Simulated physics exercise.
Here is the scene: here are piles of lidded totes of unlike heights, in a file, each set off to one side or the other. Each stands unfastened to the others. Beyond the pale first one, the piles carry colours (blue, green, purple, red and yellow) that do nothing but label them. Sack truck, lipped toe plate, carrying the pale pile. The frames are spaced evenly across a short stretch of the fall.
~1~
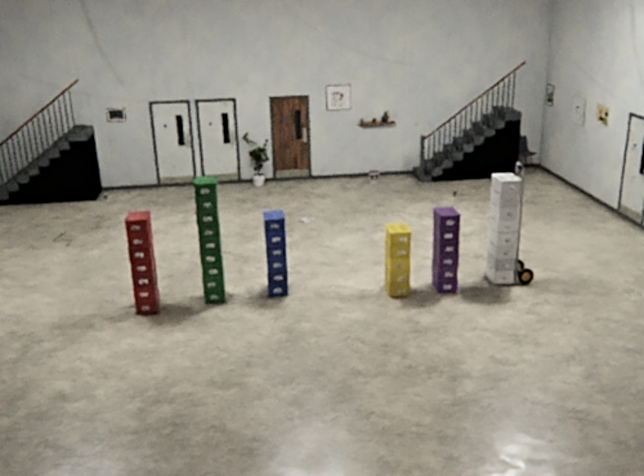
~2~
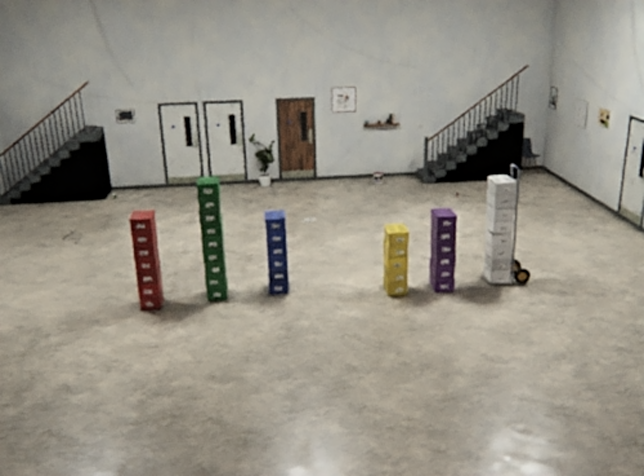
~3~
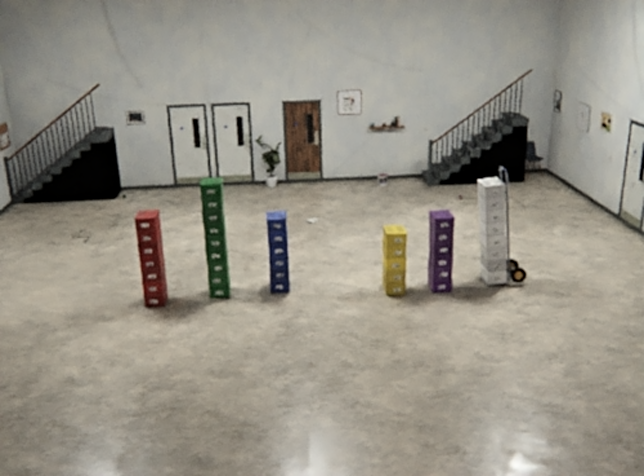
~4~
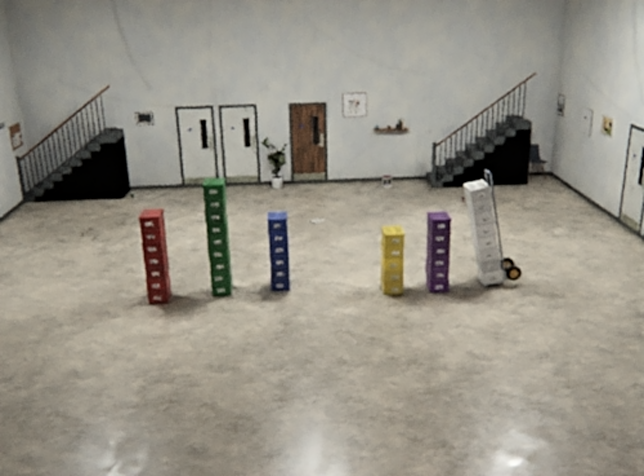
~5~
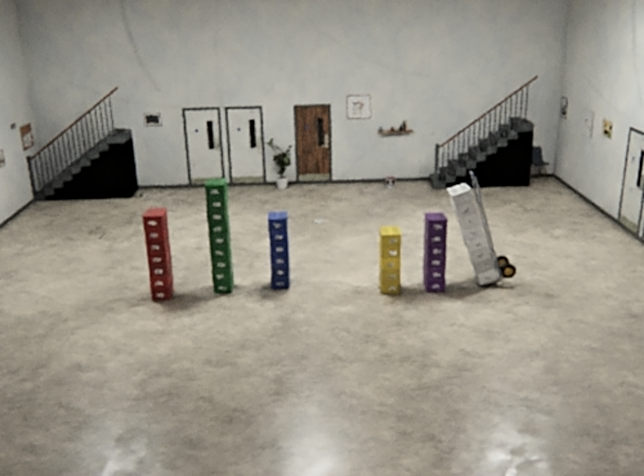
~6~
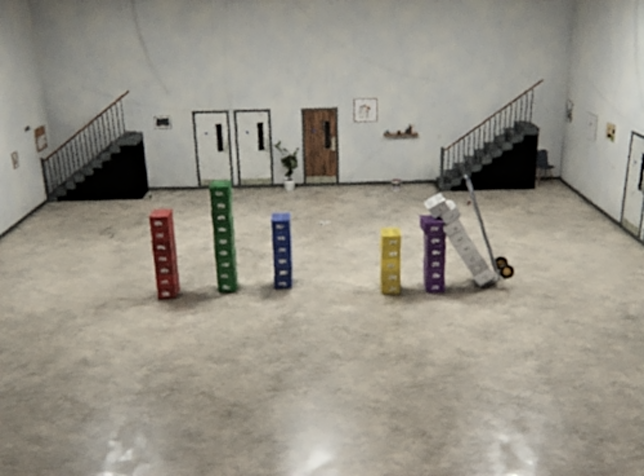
In a wide grey hall with doors and staircases, red, green, blue, yellow and purple stacks stand in a spaced row, with a pale stack on a hand truck at right. The pale stack tilts left, slightly, then steeply, until its upper part reaches the purple stack's top, which shifts a little.
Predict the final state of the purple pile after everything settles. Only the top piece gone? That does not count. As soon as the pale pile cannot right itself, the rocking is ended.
It will be badly damaged.
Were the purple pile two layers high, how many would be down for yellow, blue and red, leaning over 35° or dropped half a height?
Yellow: 4; blue: 0; red: 0.
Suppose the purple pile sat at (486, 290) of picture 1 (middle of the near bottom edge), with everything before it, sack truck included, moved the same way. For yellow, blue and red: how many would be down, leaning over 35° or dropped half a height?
Yellow 4, blue 0, red 0.
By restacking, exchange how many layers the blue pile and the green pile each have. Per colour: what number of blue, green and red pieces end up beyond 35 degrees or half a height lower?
Per pile: Blue 0; green 0; red 0.
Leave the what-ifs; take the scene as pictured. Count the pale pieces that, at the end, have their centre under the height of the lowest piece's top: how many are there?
Counting the pale pieces gives 7.
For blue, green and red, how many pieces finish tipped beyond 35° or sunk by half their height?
The counts are blue 0, green 0, red 0.
Shortly afterwards, 8 of the pale pile down; none of the 6 purple totes down (0 of 33 in all colours); top purple tote tilted a little.
Next, 8 of the pale pile down; none of the 6 purple totes down (0 of 33 in all colours); top purple tote tilted well over, half its height lower; top yellow tote tilted barely.
Some moments later, 8 of the pale pile down; 6 of the 6 purple totes down (11 of 33 in all colours); top purple tote tilted clearly, about its own height lower; top yellow tote tilted well over, some two heights lower.
Afterwards, 8 of the pale pile down; 6 of the 6 purple totes down (10 of 33 in all colours); top purple tote tilted well over, some three heights lower; top yellow tote upside down.
In the end, 8 of the pale pile down; 6 of the 6 purple totes down (10 of 33 in all colours); top purple tote on its side; top yellow tote upside down. From the last view, middles, top purple tote near (320, 298), top yellow tote near (296, 291).
